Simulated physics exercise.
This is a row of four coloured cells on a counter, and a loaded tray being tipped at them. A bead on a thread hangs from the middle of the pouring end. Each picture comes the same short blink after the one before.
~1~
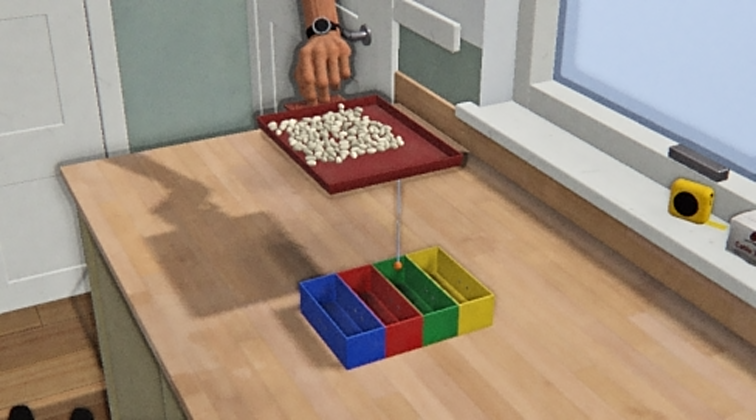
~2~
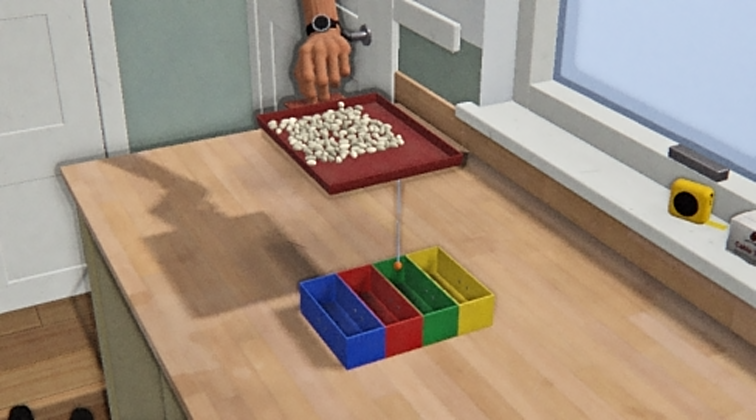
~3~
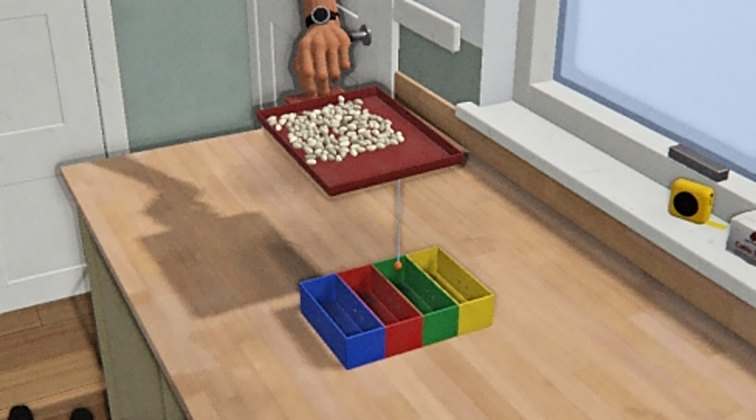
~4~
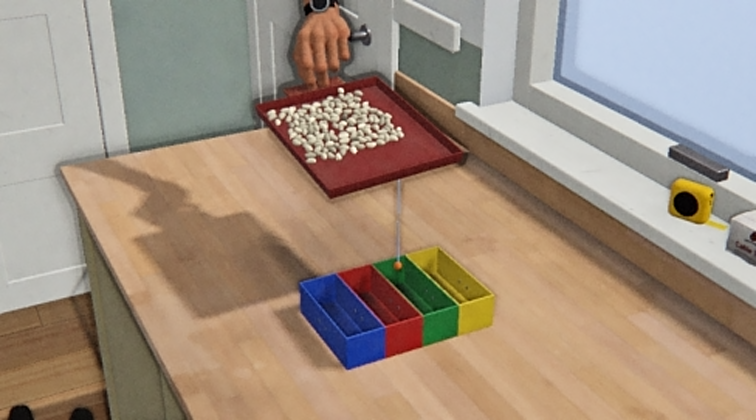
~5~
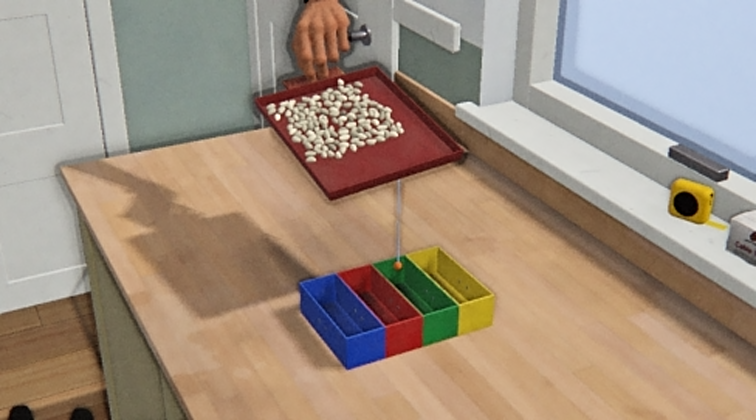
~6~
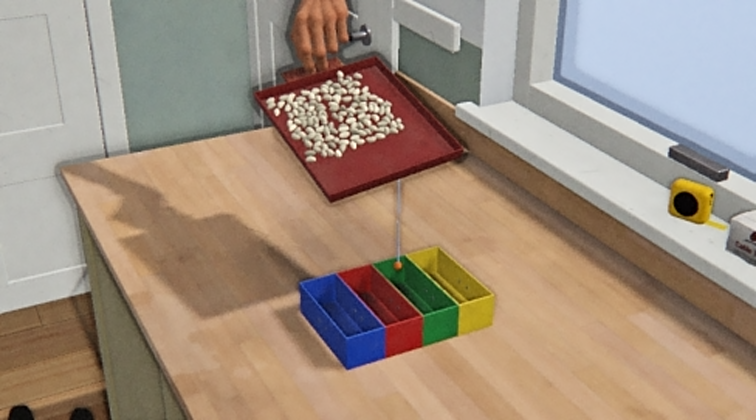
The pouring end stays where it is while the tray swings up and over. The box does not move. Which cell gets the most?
The blue cell gets the most.
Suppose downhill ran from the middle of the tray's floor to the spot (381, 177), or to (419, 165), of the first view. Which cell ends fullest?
At the first place that red cell, at the second the yellow cell.
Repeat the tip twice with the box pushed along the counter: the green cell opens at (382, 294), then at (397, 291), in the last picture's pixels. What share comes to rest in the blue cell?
First some 0, then 20 per cent.
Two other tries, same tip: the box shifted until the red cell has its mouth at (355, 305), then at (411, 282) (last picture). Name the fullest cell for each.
In turn: Red; the blue cell.
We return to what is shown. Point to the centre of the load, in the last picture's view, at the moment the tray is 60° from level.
Close to (342, 166).
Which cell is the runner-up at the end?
In second place: The red one.
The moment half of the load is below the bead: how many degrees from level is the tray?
Roughly 105°.
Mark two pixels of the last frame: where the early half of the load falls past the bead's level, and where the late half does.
Early half (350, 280), late half (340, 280).
Just after the last frame, tray tipped steeply; almost all on the tray; just a few in the blue cell; just a few in the red cell; about a tenth falling or outside the box.
A moment on, tray tipped right over; the larger part on the tray; about a tenth in the blue cell; about a tenth in the red cell; just a few in the green cell; about a tenth falling or outside the box.
Further on, tray tipped past a quarter turn; roughly two thirds in the blue cell; roughly a quarter in the red cell; just a few in the green cell; just a few falling or outside the box.
When it is over, tray tipped past a quarter turn; roughly two thirds in the blue cell; roughly a quarter in the red cell; just a few in the green cell; not one in the yellow cell; just a few outside the box.
